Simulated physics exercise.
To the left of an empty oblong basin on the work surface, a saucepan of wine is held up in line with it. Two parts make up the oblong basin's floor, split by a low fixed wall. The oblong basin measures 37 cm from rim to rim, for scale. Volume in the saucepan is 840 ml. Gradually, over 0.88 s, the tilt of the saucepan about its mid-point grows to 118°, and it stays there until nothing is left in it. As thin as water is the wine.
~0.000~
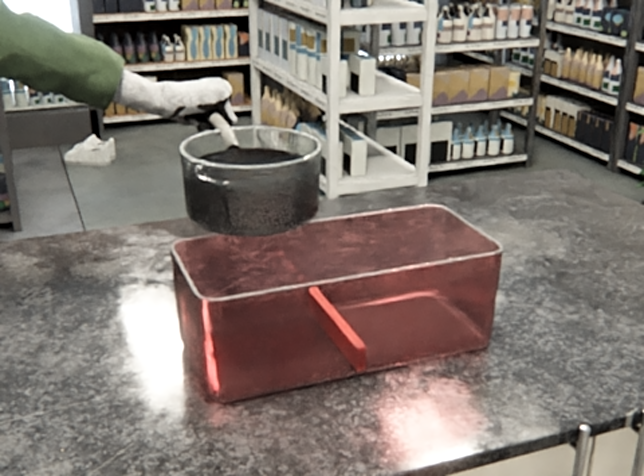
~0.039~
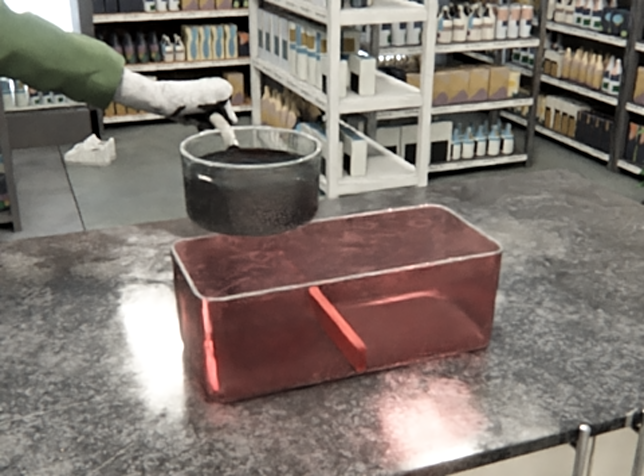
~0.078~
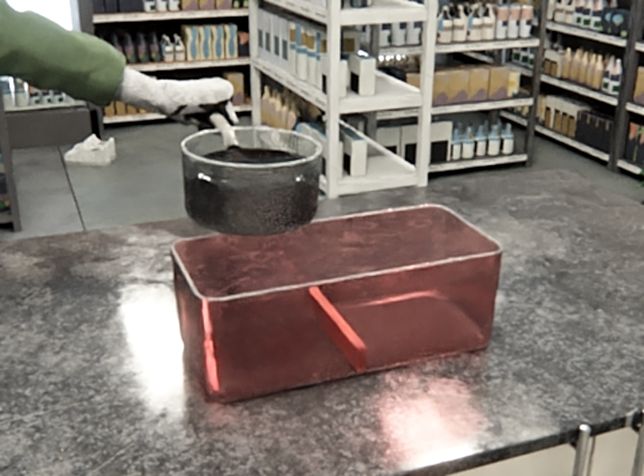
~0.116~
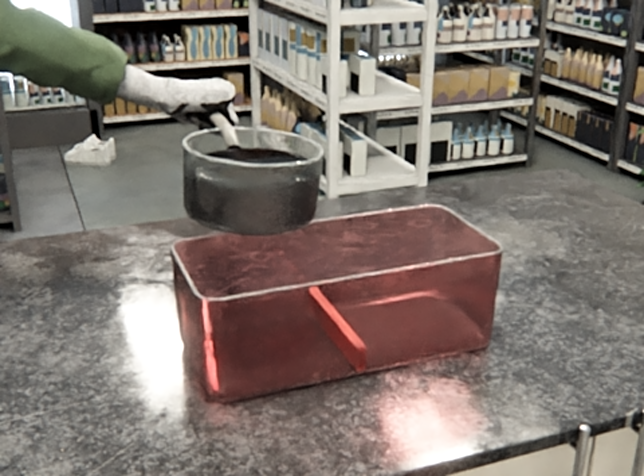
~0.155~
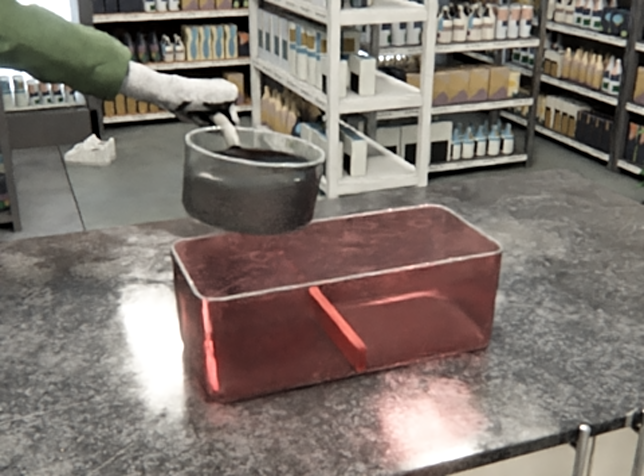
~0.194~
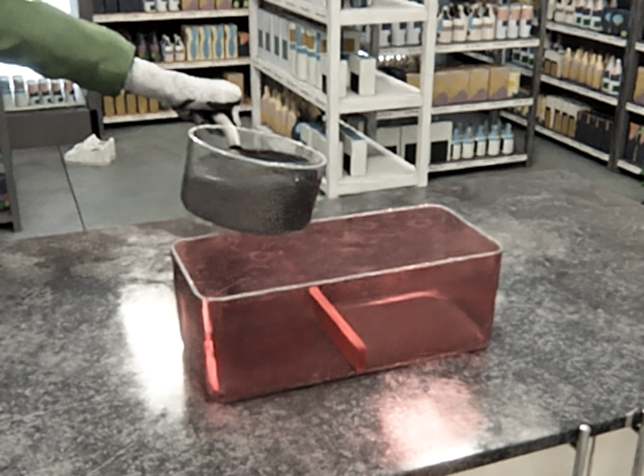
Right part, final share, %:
63 %.
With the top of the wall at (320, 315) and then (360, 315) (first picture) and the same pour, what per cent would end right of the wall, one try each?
75 % and 40 %.
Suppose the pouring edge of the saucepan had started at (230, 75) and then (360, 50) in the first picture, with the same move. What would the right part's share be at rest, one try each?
In turn about 15 and 85 per cent.
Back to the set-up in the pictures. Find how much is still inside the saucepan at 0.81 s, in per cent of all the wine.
I'd estimate some 5 per cent.
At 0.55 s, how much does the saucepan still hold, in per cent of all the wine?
I reckon about 50 in a hundred is still held.
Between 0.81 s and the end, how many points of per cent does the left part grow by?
About 7 percent.
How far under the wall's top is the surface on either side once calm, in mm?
Left 22 mm, right 12 mm.
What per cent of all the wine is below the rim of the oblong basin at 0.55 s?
I reckon close to 20 percent of it.
By 0.55 s the tilt is 82° and 49 per cent is still to pour, 1 is left of the wall and 20 right of it.
By 0.81 s the tilt is 116° and 5 per cent is still to pour, 29 is left of the wall and 63 right of it.
By 1.08 s the tilt is 118° and 0 per cent is still to pour, 36 is left of the wall and 63 right of it.
By 1.38 s the tilt is 118° and 0 per cent is still to pour, 36 is left of the wall and 63 right of it.
At rest 36 per cent lies left of the wall, 63 right of it and 0 outside.
